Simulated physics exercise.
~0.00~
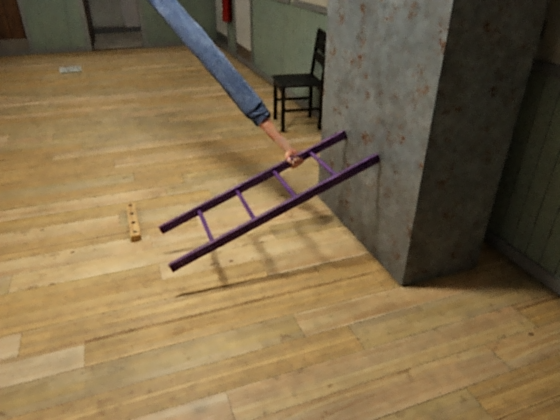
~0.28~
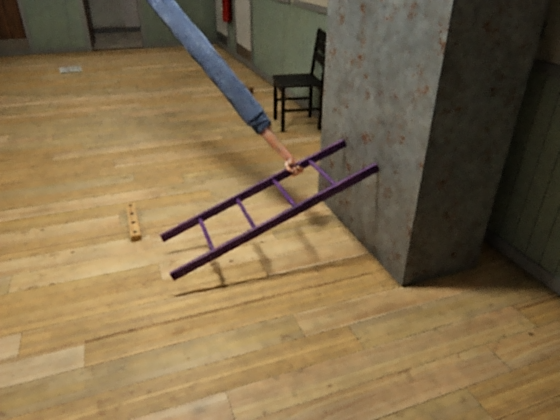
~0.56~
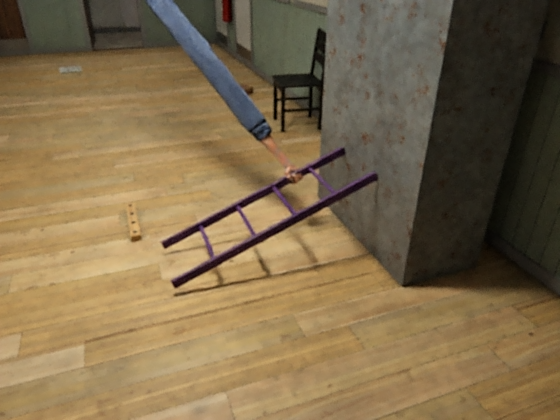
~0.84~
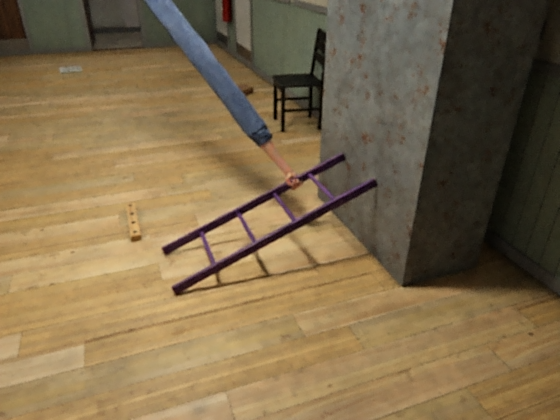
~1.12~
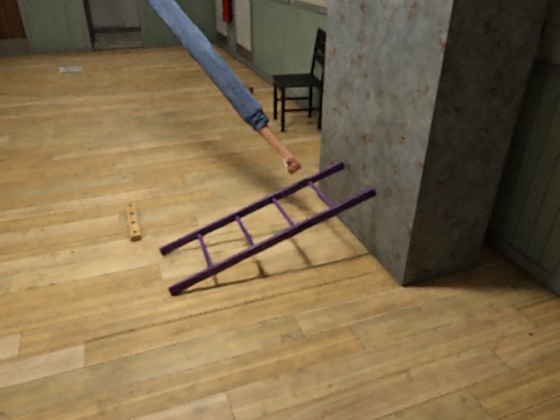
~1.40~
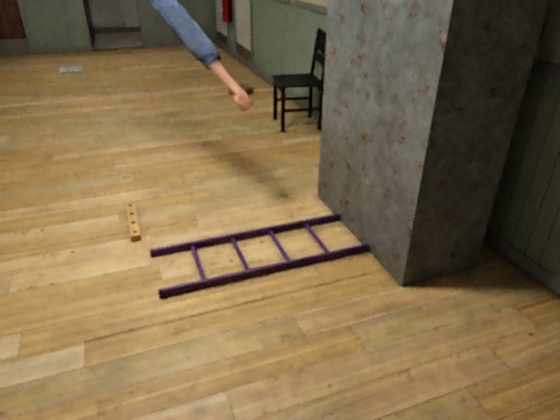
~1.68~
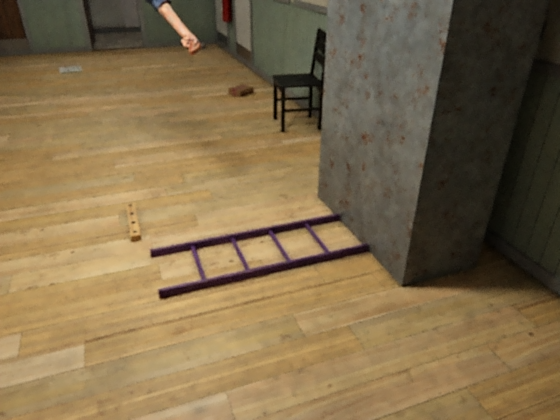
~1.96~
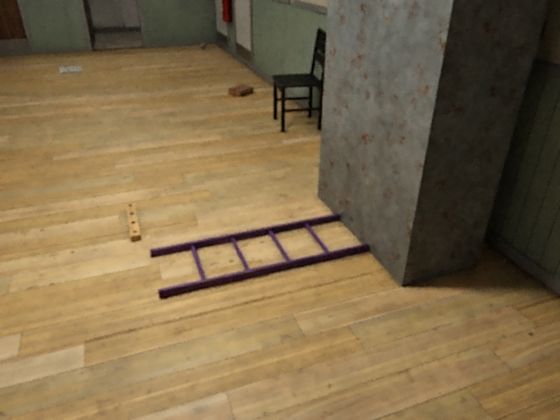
A purple ladder leans at a low slant against a gray pillar in a room with a wooden floor, held near its upper end by a hand in a blue denim sleeve. The hand lowers it little by little along the pillar, then lets go and draws back. The ladder does not stay leaning; its feet slide out a little to the left and its top drops. It lands flat on the boards beside the pillar. The arm withdraws, leaving the ladder lying still, with a small wooden batten unmoved to its left.
